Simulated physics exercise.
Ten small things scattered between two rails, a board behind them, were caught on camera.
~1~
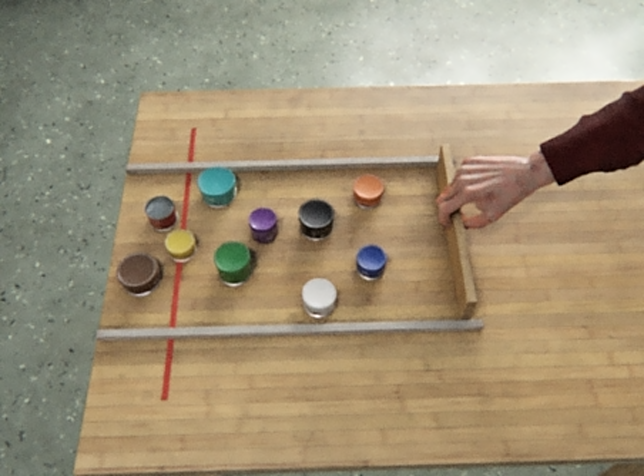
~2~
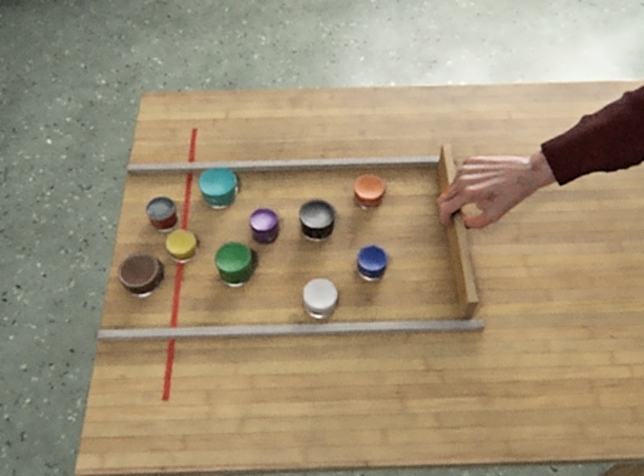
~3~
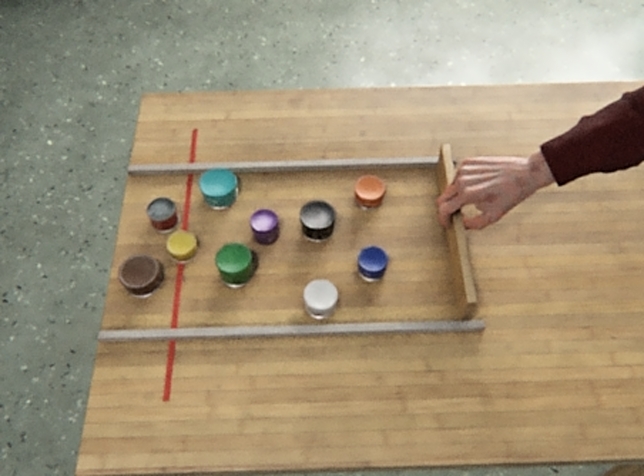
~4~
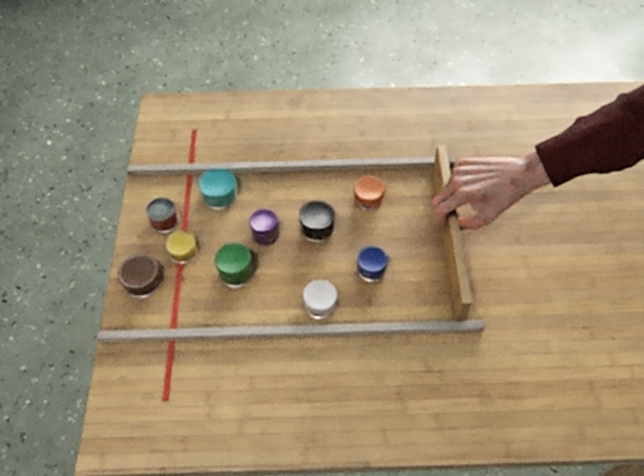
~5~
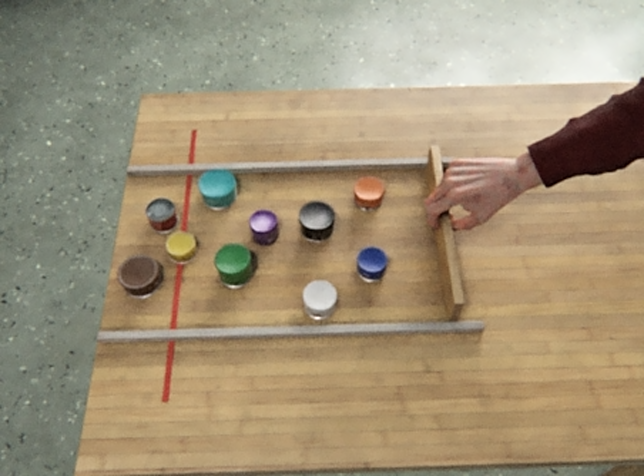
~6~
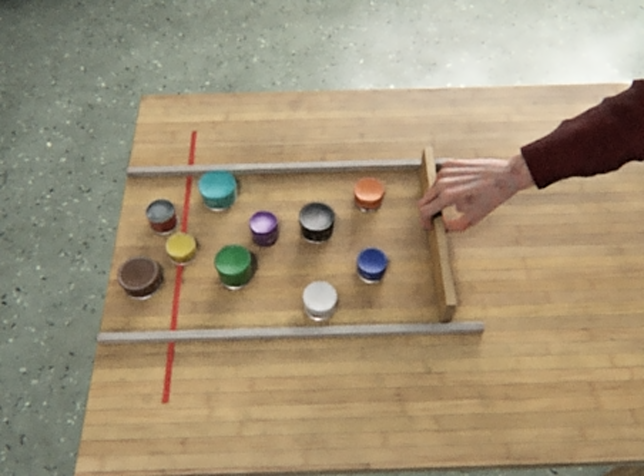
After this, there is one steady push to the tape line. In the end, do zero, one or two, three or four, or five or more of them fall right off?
Band: One faller or a pair.
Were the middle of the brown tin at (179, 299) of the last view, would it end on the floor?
From that start, the object then is safe.
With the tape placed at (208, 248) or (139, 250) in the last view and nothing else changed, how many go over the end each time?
You'd get 0 the first time and 6 the second.
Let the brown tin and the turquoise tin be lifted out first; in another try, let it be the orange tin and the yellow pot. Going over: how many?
I'd say 0 the first time and 1 the second time.
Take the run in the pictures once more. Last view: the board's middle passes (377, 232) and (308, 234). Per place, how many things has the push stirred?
First 2 and then 5.
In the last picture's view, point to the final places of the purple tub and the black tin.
Looks like one lands around (138, 245), and the other around (164, 227).
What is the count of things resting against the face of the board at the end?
Number: 4.
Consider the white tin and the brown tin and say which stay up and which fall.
In the end the white tin stays where it is, the brown tin ends up below.
Soon after, none off yet; brown tin at rest near (140, 278); red tin at rest near (162, 217); yellow pot at rest near (182, 249).
In the end, the number that fall off is one or two; gone, brown tin.
